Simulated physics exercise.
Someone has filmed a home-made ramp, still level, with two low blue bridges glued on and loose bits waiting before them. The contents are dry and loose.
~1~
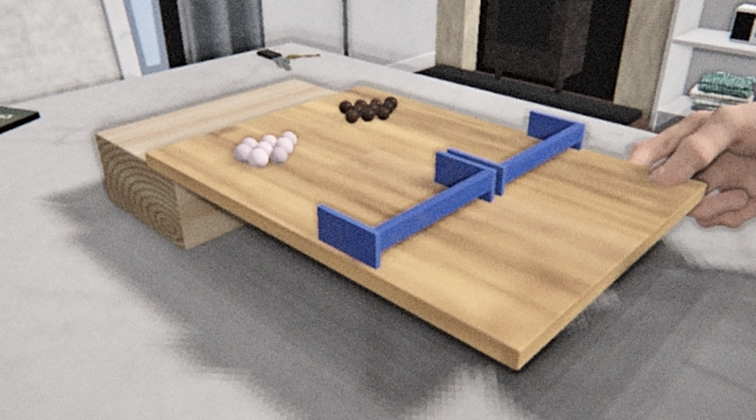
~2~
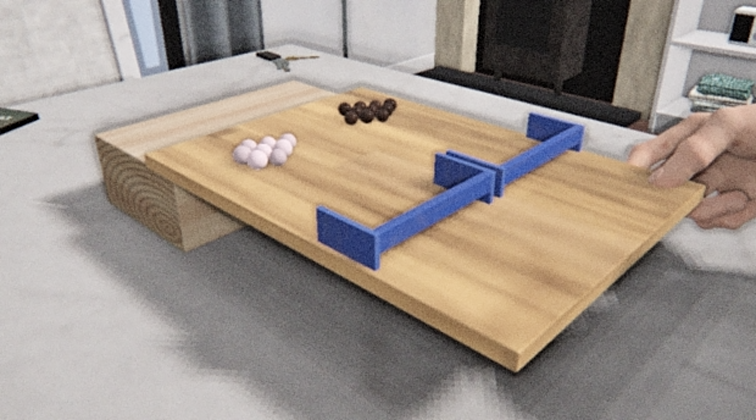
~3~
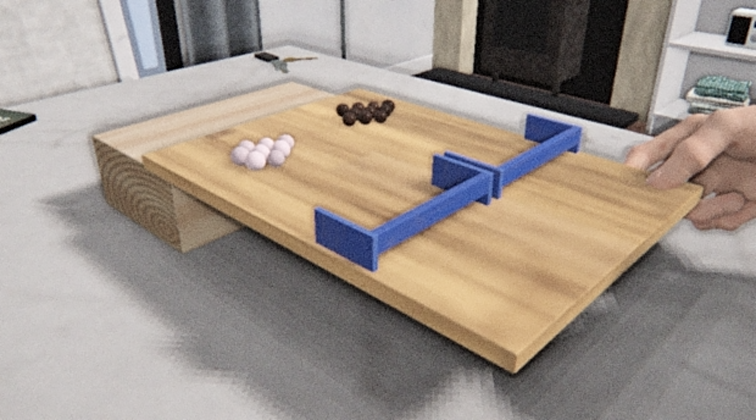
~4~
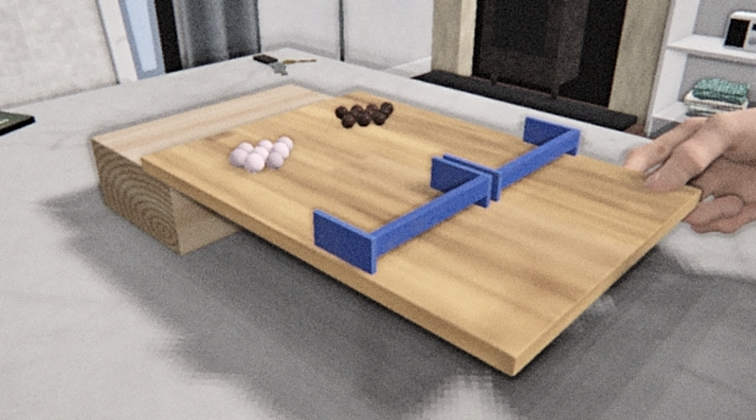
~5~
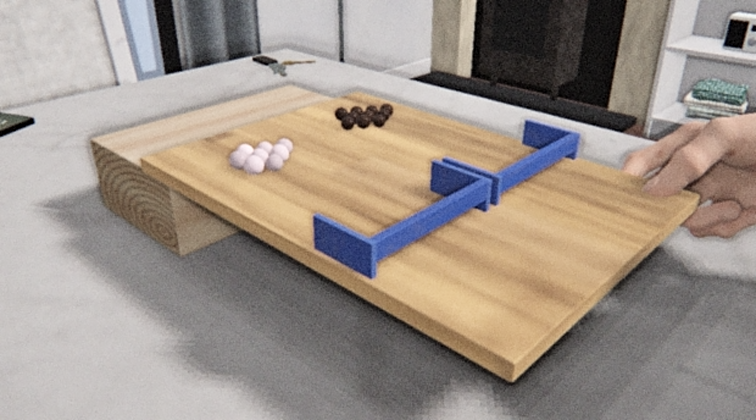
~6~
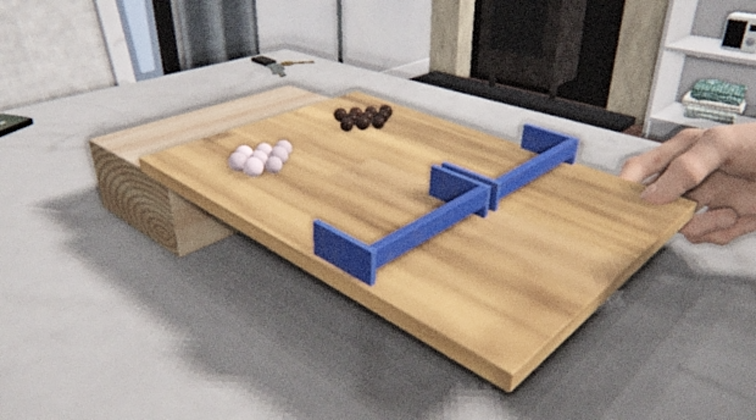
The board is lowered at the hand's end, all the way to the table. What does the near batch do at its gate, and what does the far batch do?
Here the near batch is stopped by its gate, and the far batch is stopped by its gate.
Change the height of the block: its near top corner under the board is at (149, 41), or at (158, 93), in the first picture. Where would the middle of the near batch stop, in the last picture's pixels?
One: (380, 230). Two: (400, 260).
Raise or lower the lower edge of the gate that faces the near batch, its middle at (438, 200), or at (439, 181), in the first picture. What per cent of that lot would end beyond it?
Near 100 % and 100 %.
Then, 0.40 s later than the last frame, board sloping at 10°; near batch on its way down; far batch on its way down.
Then, 0.75 s later than the last frame, board resting at 13°; near batch has reached its gate; far batch has reached its gate.
When it is over, board resting at 13°; near batch gathered behind its gate; far batch gathered behind its gate.
